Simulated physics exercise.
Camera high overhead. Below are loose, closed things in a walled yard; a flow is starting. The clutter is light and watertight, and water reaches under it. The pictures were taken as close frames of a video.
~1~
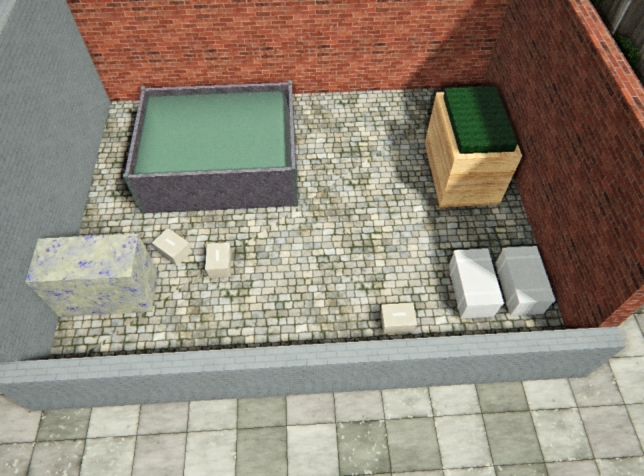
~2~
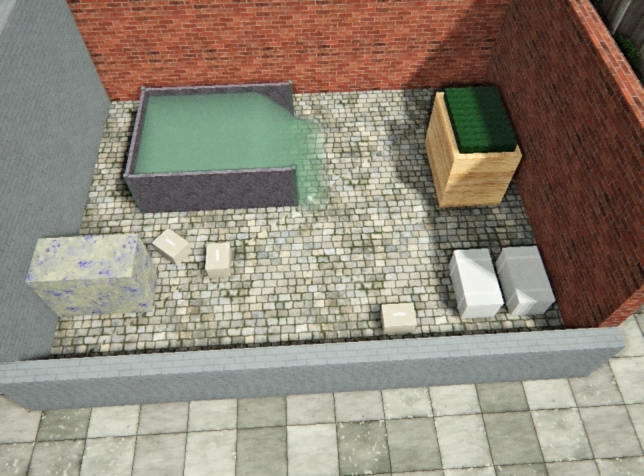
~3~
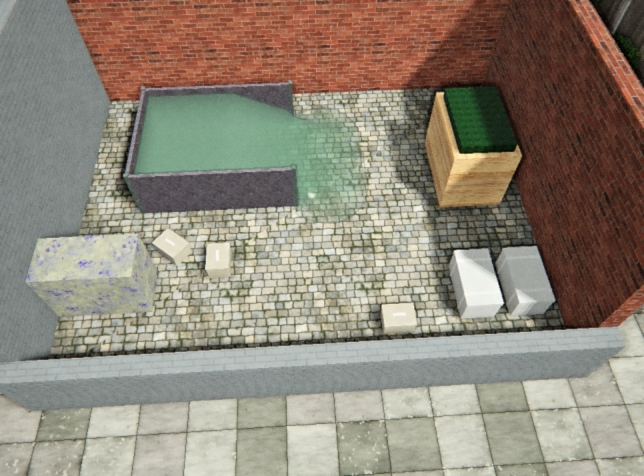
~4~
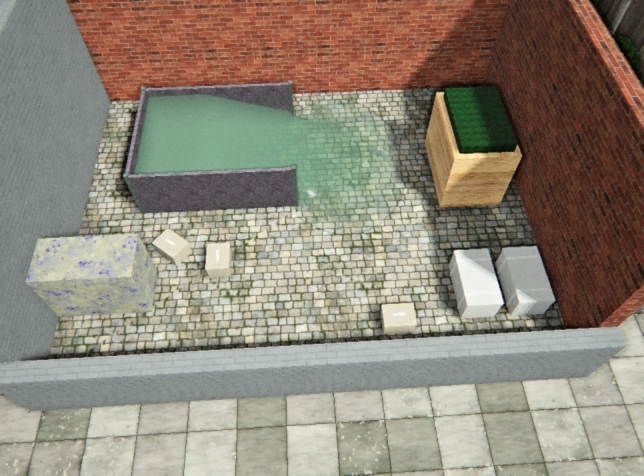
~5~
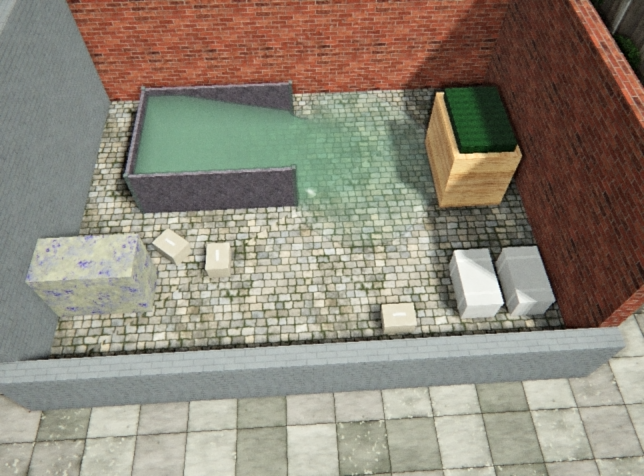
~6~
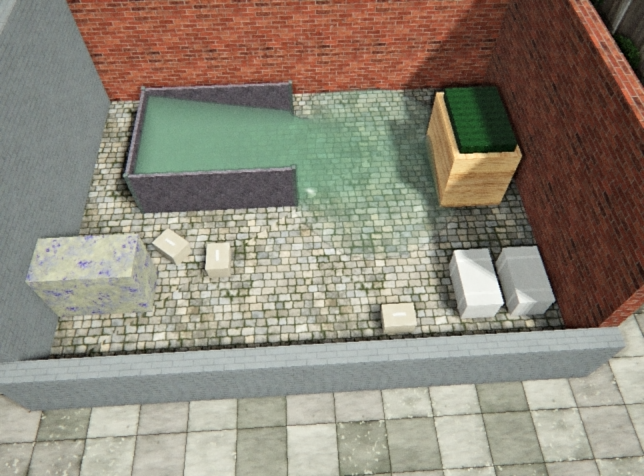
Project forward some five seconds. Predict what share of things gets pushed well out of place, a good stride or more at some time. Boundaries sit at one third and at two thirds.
The share is one third to two thirds.
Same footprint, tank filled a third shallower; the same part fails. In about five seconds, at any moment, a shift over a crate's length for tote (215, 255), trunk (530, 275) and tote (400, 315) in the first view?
Order as given: Not past it; not past it; displaced that much.
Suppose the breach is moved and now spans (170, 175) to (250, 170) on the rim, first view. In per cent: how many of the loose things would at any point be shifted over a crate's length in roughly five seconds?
Estimate: Some 100 per cent.
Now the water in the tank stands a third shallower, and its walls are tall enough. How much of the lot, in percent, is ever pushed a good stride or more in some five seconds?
Share displaced: Approx. 40 percent.
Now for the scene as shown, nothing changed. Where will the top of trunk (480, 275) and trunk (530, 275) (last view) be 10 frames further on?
Approximately (507, 305) for one and (558, 296) for the other.
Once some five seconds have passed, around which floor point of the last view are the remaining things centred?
Average floor point: Approx. (276, 270).
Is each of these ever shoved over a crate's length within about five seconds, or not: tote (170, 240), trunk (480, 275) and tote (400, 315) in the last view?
Note, listed order - never went far / moved a long way / moved a long way.
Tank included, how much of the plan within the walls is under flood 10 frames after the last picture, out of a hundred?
55 in a hundred, roughly.
A moment on, 0 of 5 are well off their spots; 0 afloat.
Next, 1 of 5 are well off their spots; 2 afloat.
Later, 1 of 5 are well off their spots; 3 afloat.
In the end, 3 of 5 are well off their spots, and 3 have been at some point; 3 afloat.
